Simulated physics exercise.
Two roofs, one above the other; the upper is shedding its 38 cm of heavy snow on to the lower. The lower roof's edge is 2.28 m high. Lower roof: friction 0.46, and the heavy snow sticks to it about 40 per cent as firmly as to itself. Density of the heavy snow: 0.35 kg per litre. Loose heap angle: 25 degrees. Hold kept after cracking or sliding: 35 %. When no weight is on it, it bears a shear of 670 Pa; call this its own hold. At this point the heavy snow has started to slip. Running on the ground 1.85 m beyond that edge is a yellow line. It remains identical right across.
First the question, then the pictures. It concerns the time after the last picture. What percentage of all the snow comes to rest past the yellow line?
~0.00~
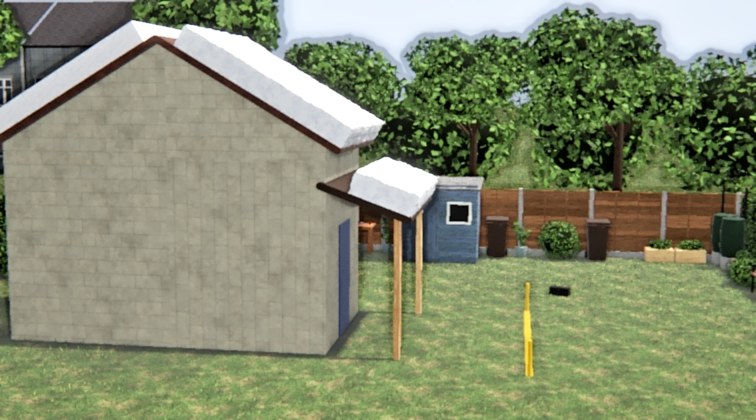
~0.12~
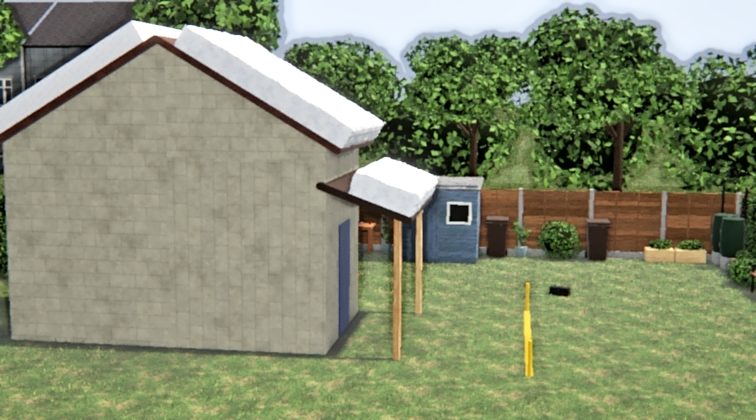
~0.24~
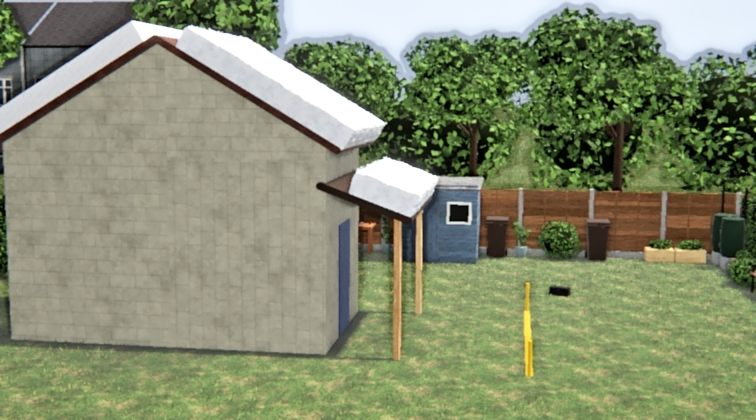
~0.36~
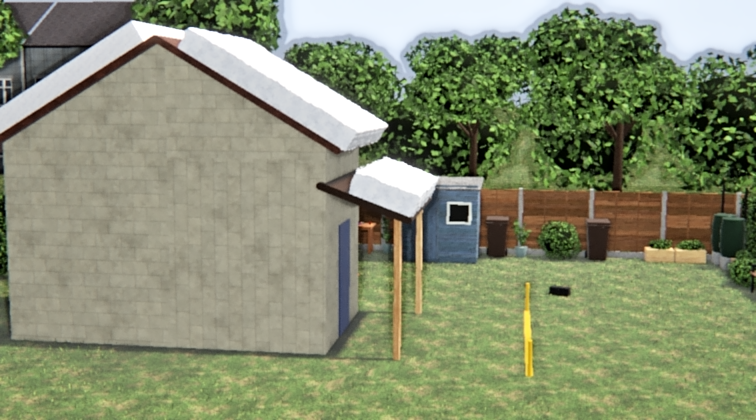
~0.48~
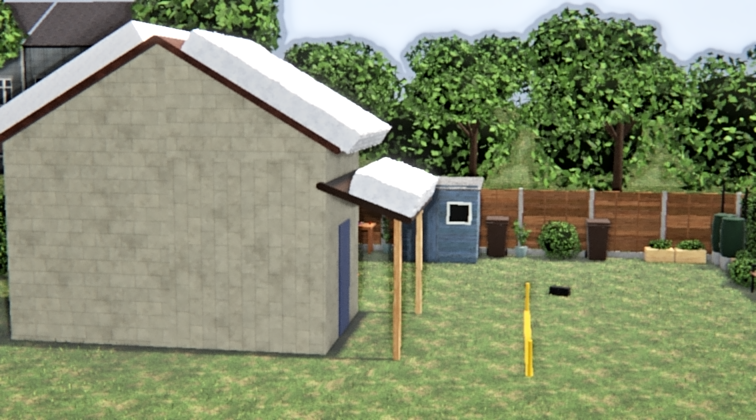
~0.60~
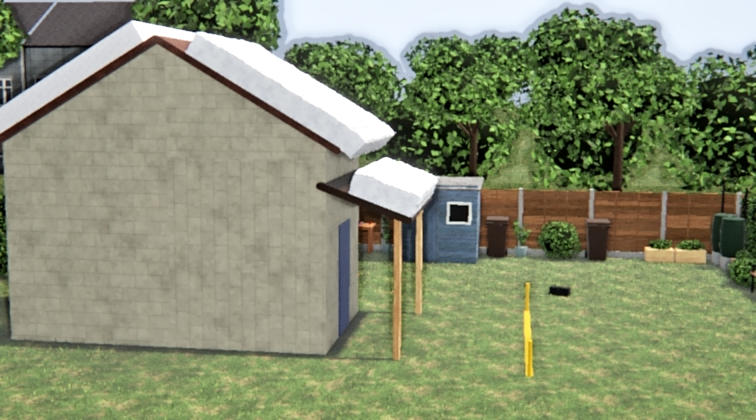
About 30 %.
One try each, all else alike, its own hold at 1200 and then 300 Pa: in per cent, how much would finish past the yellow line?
You'd see 8 percent the first time and 45 percent the second.
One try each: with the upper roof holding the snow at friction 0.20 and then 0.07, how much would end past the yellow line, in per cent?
Respectively near 50 % and near 50 %.
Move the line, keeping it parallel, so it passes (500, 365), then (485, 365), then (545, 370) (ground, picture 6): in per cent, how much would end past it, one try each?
In turn about 45 %, 55 %, 20 %.
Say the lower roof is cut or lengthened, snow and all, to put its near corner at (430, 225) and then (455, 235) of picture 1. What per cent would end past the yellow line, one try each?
In that order: 25 %, 20 %.
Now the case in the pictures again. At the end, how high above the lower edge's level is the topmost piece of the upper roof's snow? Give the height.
Roughly 0.6 m.
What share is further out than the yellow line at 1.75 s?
I'd put it at close to 0 in a hundred.
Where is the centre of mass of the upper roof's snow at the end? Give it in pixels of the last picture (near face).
Somewhere near (512, 339).
After 1.13 s, none is below the lower edge and 0 % is past the line.
After 1.75 s, none is below the lower edge and 0 % is past the line.
After 2.38 s, 37 % is below the lower edge and 0 % is past the line.
After 3.00 s, 77 % is below the lower edge and 16 % is past the line.
After 4.30 s, at the end, 85 % is below the lower edge and 30 % is past the line.
